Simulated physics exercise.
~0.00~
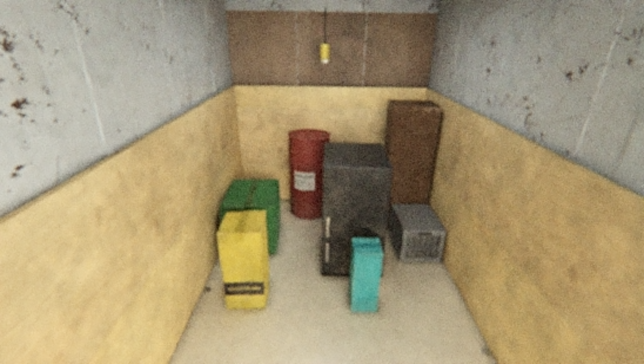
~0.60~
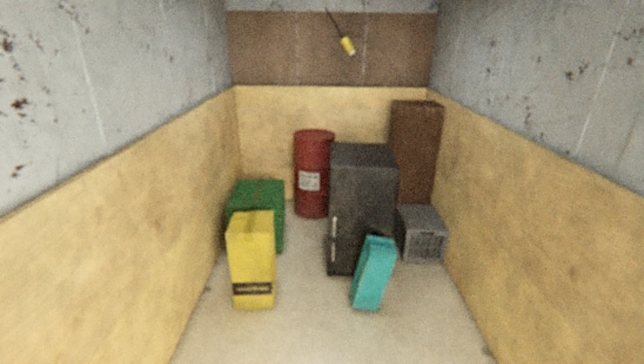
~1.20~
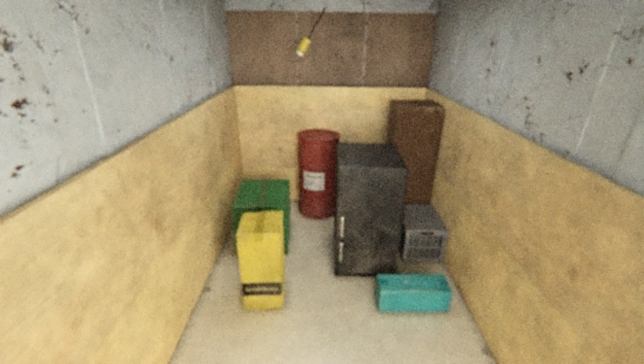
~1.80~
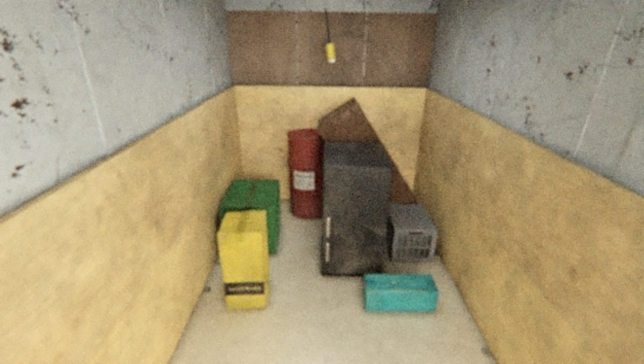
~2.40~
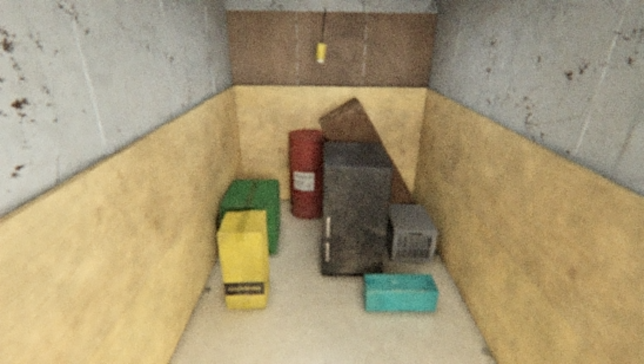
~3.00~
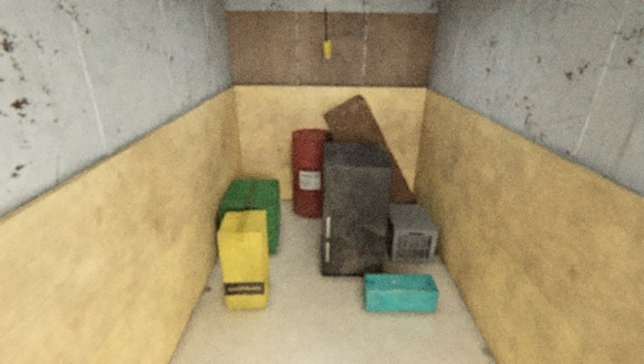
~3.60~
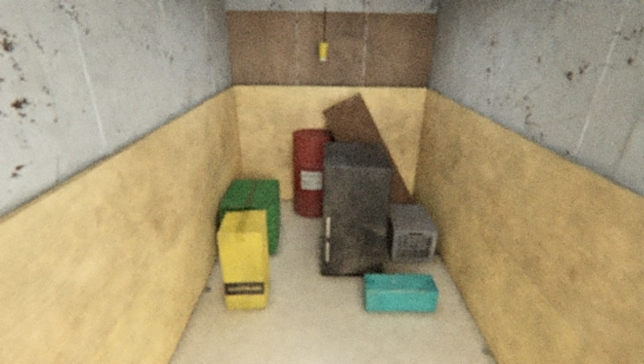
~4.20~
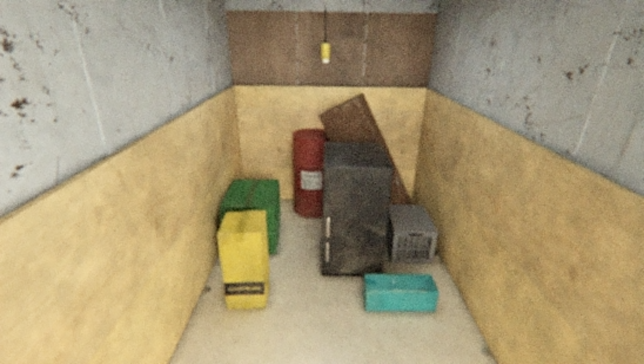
A tall black appliance stands just right of centre in a van's load bay, seen from the rear towards the bulkhead. A red drum and a tall brown box stand behind it, green and yellow boxes sit to the left, and a grey chest and an upright turquoise box are on the right. The hanging lamp swings, most of the load slides slightly right, and the turquoise box tips over onto its side. The load then shifts back left as the brown box tilts left behind the appliance. At the end, the turquoise box lies flat, the brown one stays leaning, and the others remain standing near their starting places.
